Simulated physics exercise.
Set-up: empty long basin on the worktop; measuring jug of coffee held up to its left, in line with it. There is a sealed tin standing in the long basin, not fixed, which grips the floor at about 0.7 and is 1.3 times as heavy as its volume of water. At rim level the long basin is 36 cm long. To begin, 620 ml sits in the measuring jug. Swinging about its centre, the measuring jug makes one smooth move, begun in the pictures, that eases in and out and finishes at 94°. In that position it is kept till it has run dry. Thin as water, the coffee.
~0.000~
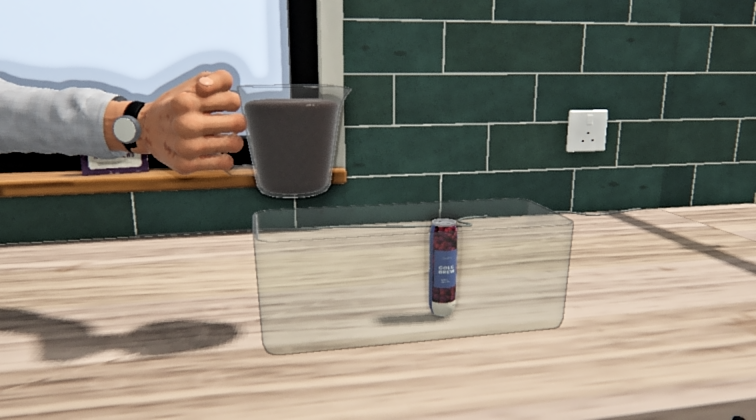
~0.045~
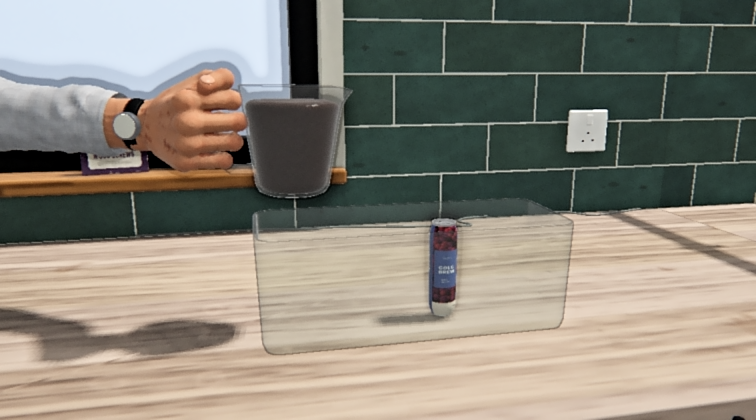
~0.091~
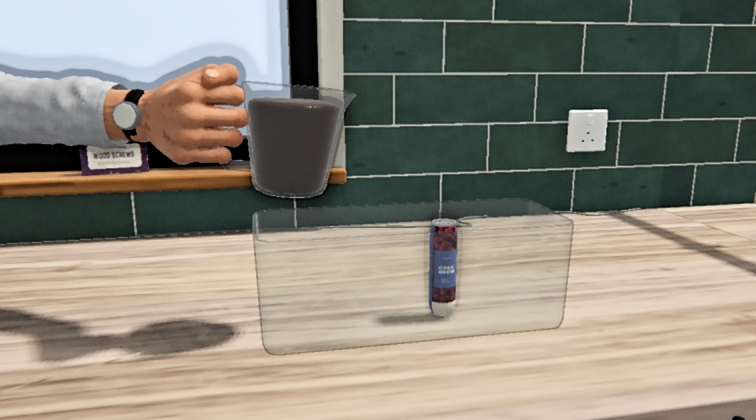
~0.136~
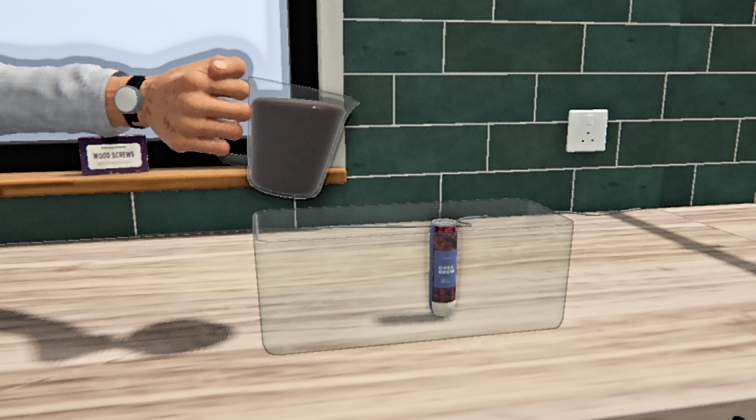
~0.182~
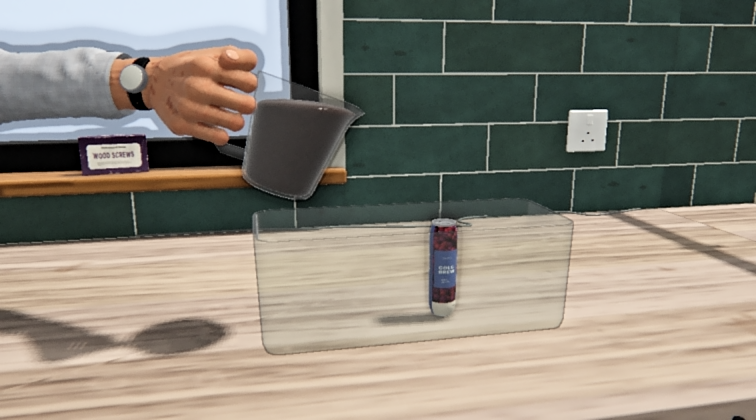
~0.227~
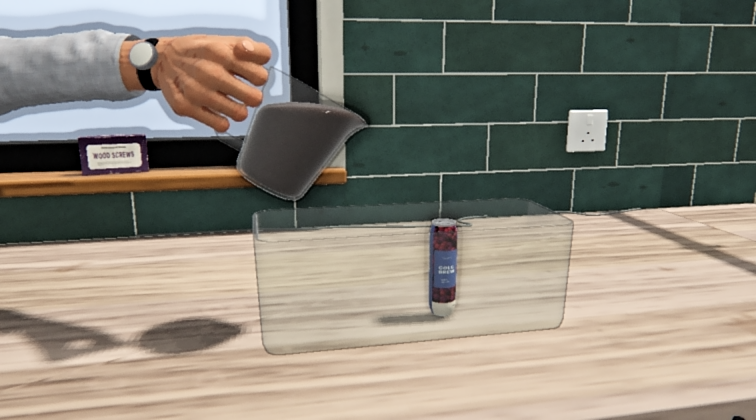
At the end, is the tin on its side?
It does not tilt over.
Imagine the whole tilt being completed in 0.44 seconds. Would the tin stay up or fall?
The tin stays on its base.
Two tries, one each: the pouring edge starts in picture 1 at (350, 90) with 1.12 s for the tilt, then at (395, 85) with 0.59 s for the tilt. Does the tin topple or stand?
First it remains upright; then it falls.
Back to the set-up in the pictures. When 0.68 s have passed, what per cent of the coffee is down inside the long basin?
Some 72 per cent.
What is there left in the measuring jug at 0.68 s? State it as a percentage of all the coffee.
18 in a hundred, give or take.
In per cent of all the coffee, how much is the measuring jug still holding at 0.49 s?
Close to 56 percent of the liquid remains at that time.
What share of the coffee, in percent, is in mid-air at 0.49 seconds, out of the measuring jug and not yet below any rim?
Estimate: About 20 % of all of it.
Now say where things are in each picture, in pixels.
In the first frame, it leans 0°; its right rim is at (351, 88); the coffee meets the walls at (243, 103) and (338, 102); the long basin's rim runs from (255, 227) to (549, 212); the tin's top is at (444, 226).
In the second frame, it leans 1°; its right rim is at (352, 89); the coffee meets the walls at (245, 102) and (338, 103).
In the third frame, it leans 5°; its right rim is at (355, 94); the coffee meets the walls at (247, 101) and (341, 105).
In the fourth frame, it leans 12°; its right rim is at (360, 101); the coffee meets the walls at (251, 100) and (345, 107).
In the fifth frame, it leans 20°; its right rim is at (364, 112); the coffee meets the walls at (255, 103) and (353, 110).
In the sixth frame, it leans 30°; its right rim is at (367, 124); the coffee meets the walls at (256, 114) and (364, 118).
By 0.49 s the tilt is 87° and 56 per cent is still to pour; the tin stands where it began.
By 0.68 s the tilt is 94° and 18 per cent is still to pour; the tin stands where it began.
By 0.87 s the tilt is 94° and 4 per cent is still to pour; the tin stands where it began.
By 1.09 s the tilt is 94° and 1 per cent is still to pour; the tin stands where it began.
At rest the tin stands where it began.
